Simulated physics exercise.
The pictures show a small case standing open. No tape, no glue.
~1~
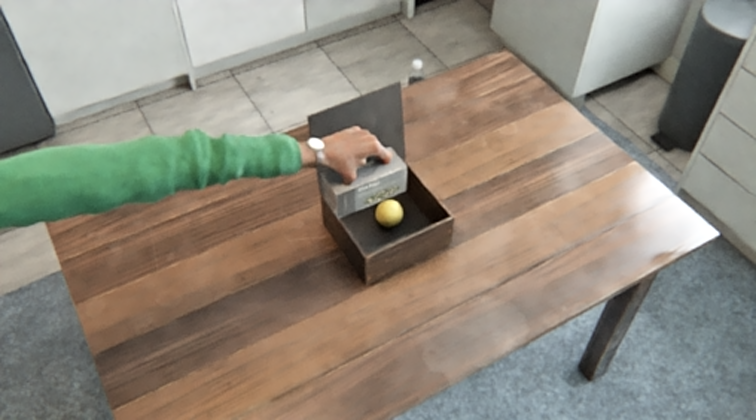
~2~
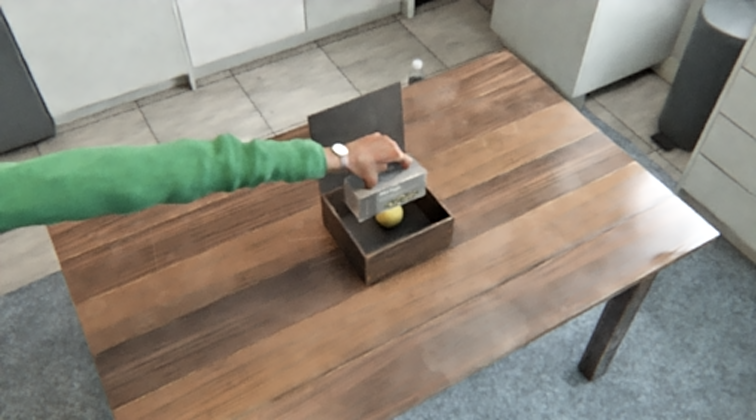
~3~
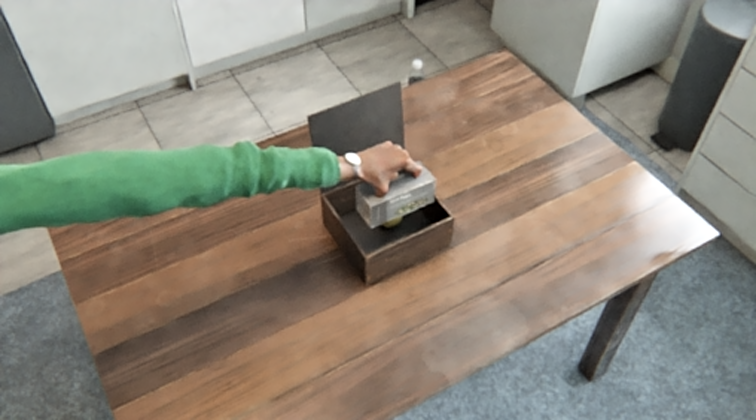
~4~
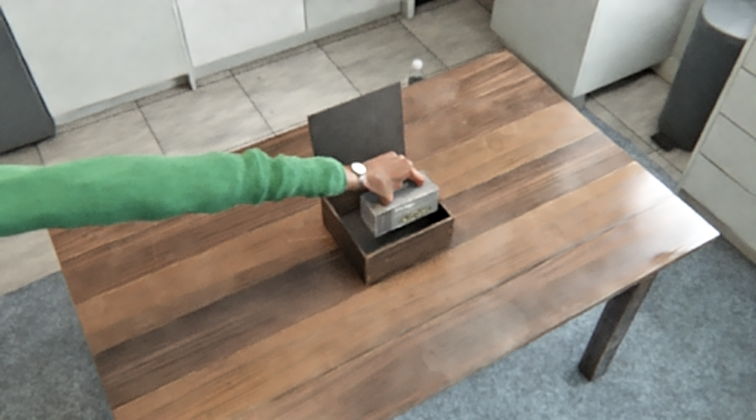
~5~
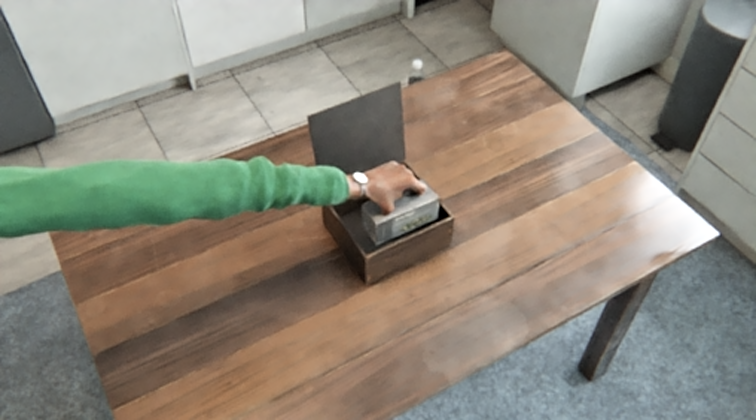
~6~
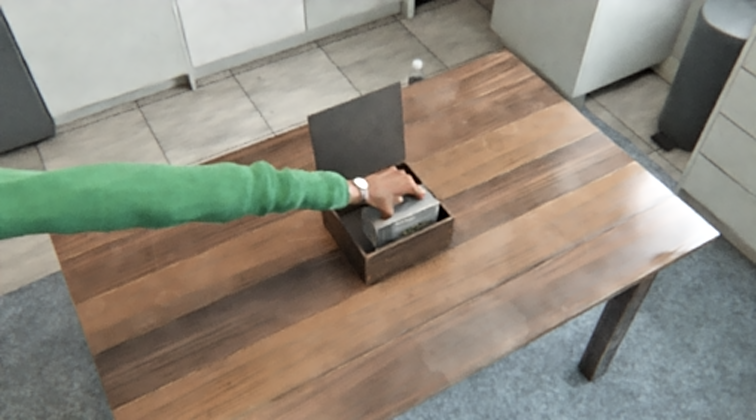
A hand in a green sleeve holds a grey carton above an open dark case on a wooden table, with a yellow lemon visible inside. The hand moves the carton slightly right and down, covering the lemon from view, then lowers it into the case and stays on top of it.
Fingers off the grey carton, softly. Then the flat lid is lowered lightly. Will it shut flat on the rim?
The lid closes.
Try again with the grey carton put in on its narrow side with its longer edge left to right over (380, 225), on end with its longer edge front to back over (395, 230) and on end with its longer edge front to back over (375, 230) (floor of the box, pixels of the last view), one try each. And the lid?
First, it will not close; second, it is held up; third, it is held up.
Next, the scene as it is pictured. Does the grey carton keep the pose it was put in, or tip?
The grey carton stays as placed.
Then, 1.30 s on from there, lid 81° above the rim; grey carton shifted a little near (399, 235).
Then, 1.80 s on from there, lid 33° above the rim; grey carton shifted a little near (399, 235).
In the end, lid shut; moved from the start, grey carton; yellow lemon unmoved. At the end, from the last picture's camera, grey carton near (399, 235).
